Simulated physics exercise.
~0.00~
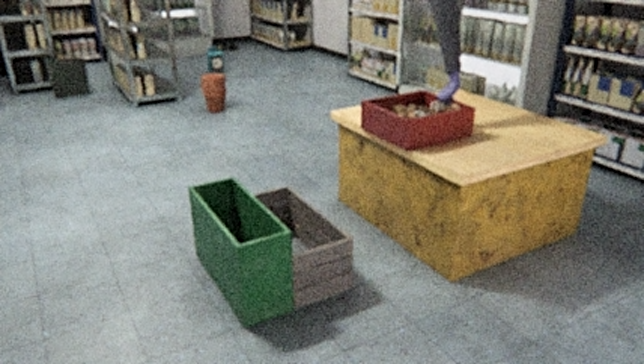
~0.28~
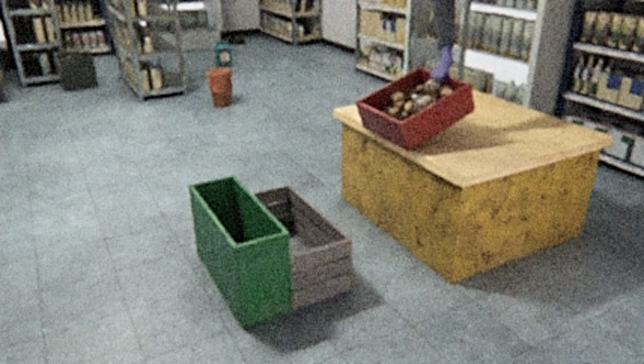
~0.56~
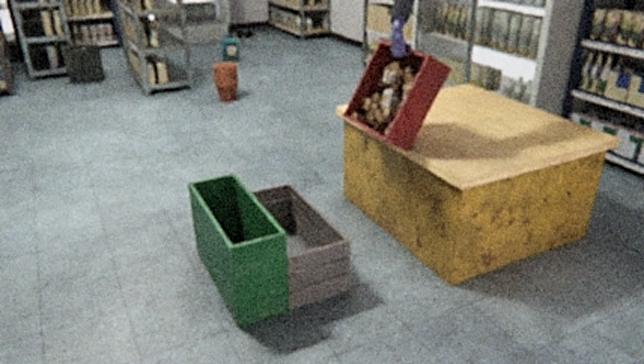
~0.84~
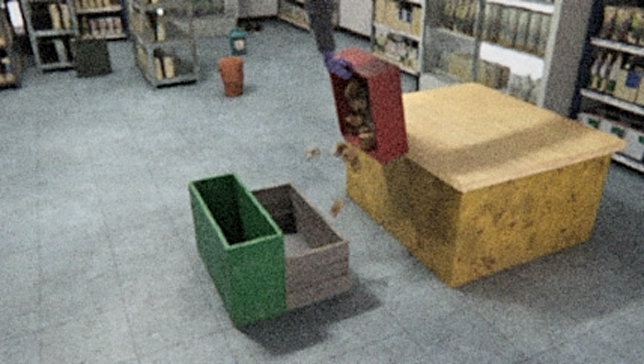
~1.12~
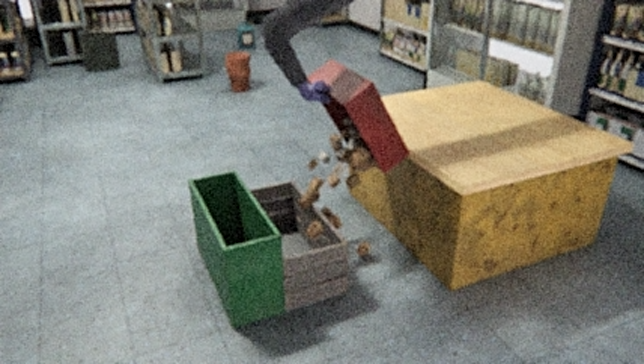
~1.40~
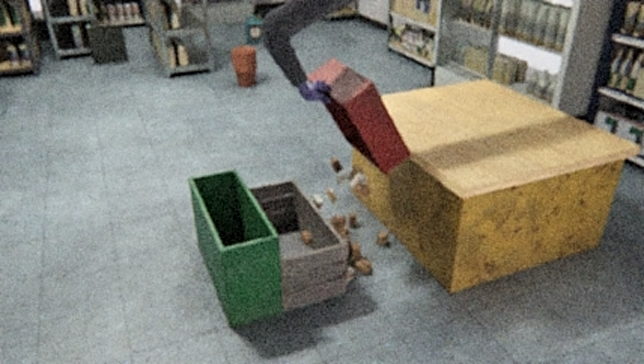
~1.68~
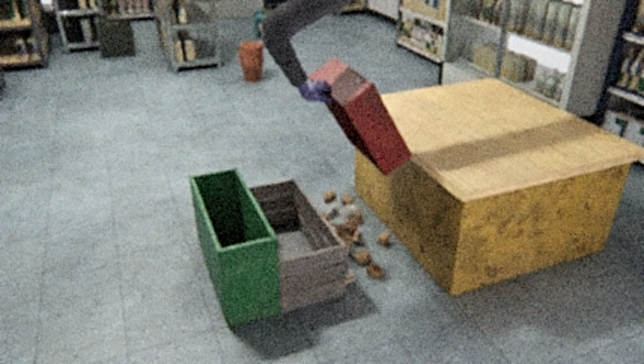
A gloved arm tips a red tote, spilling brown lumps mostly short of the grey trough.
